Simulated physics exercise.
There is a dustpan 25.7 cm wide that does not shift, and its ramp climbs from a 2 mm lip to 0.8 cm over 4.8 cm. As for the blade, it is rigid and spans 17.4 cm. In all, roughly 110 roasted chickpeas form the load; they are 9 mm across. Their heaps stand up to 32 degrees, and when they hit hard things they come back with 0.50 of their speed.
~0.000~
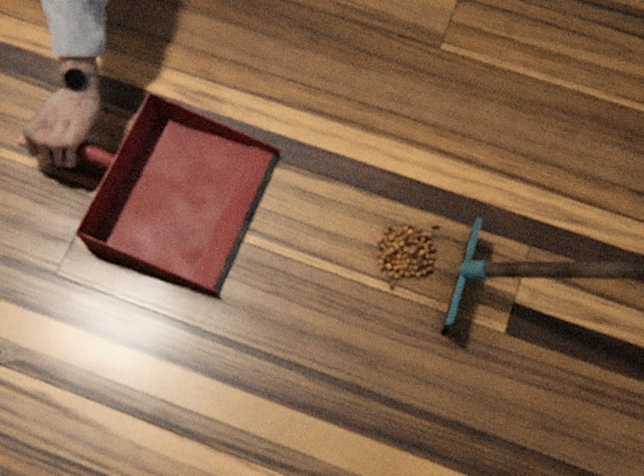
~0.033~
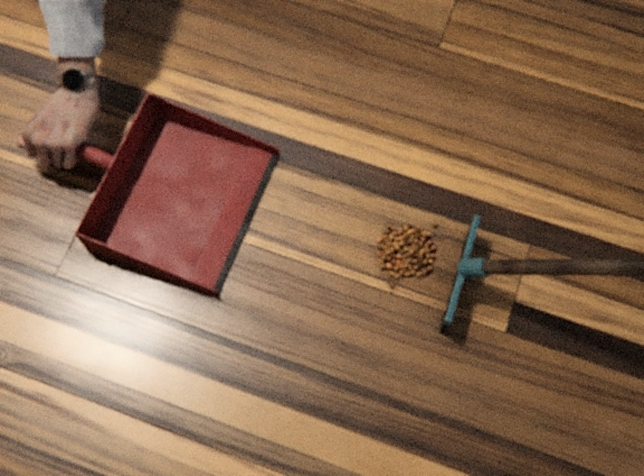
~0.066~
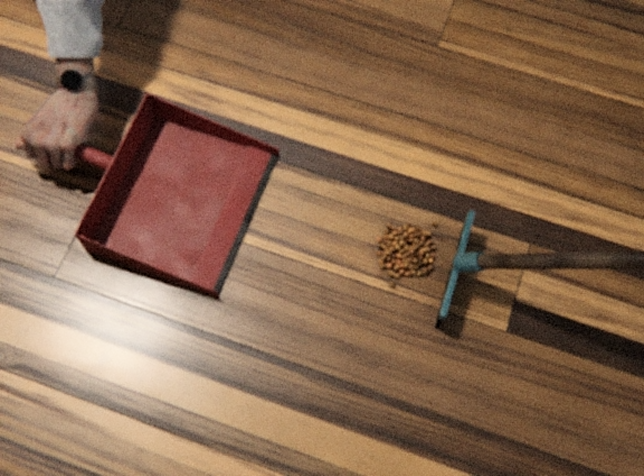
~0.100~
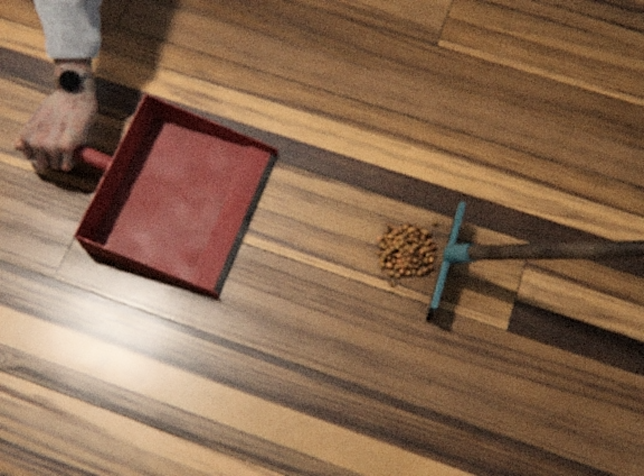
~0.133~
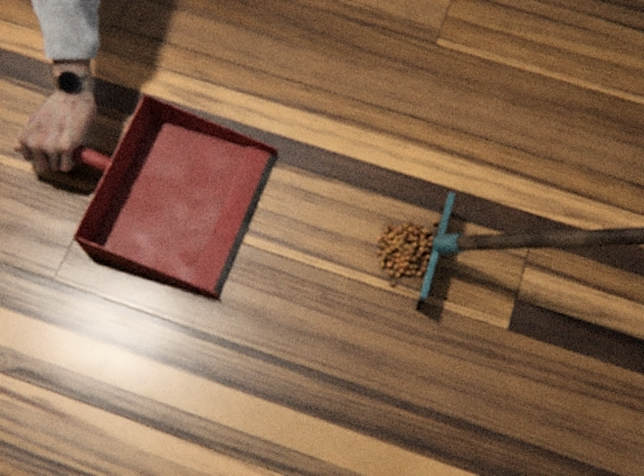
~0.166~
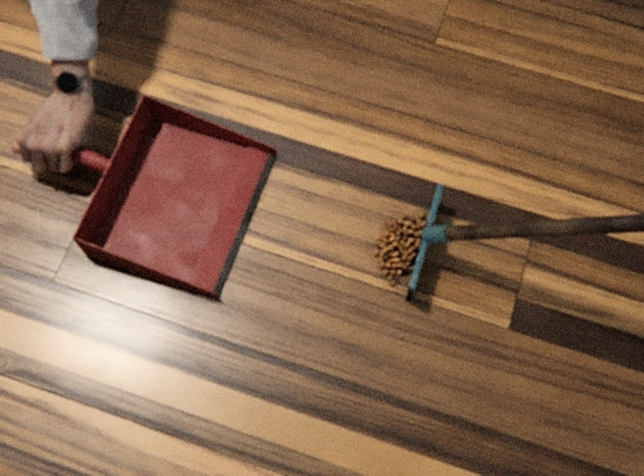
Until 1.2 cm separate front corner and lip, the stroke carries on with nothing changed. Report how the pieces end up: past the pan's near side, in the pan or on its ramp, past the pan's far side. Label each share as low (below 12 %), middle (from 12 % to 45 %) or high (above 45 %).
Near side - low; pan - middle; far side - middle.
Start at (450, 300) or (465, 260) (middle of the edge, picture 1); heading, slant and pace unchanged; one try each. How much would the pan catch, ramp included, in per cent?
40 and 10 per cent, roughly.
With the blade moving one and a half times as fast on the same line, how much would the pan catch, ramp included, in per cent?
I'd guess it lands at about 35 per cent.
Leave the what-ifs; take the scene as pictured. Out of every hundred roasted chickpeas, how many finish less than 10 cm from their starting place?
It comes to near 5 percent.
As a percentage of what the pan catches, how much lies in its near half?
About 0 percent of it.
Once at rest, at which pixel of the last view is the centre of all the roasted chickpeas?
At about (262, 178).
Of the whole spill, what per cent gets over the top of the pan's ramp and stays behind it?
About 5 %.
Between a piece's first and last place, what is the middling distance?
26 cm or thereabouts.
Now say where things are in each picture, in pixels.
In the first frame, blade from (449, 323) to (478, 223), moved 0.0 cm, 0 of the pieces shifted so far; middle of the pieces at (405, 248); pan at (175, 198).
In the second frame, blade from (448, 321) to (476, 221), moved 0.3 cm, 0 of the pieces shifted so far; middle of the pieces at (405, 248).
In the third frame, blade from (442, 316) to (471, 216), moved 1.4 cm, 0 of the pieces shifted so far; middle of the pieces at (405, 247).
In the fourth frame, blade from (433, 307) to (461, 208), moved 3.2 cm, 0 of the pieces shifted so far; middle of the pieces at (405, 247).
In the fifth frame, blade from (423, 298) to (451, 198), moved 5.3 cm, 11 of the pieces shifted so far; middle of the pieces at (405, 246).
In the sixth frame, blade from (412, 288) to (440, 189), moved 7.4 cm, 100 of the pieces shifted so far; middle of the pieces at (400, 244); pan at (172, 200). The blade's pace is about 0.64 m/s, heading 22 degrees away from the viewer's side.
Then, at 0.38 s, middle of the blade 14 cm from the lip; 0 % over the lip, far side 5 %, near side 0 %.
After 0.53 s, middle of the blade 5 cm from the lip; 0 % over the lip, far side 25 %, near side 0 %.
After 0.80 s, middle of the blade 1 cm from the lip; 25 % over the lip, far side 30 %, near side 0 %.
In the end, at 1.2 s, near side 0 %, pan 25 %, far side 30 %, in front of the lip or behind the blade 45 %.
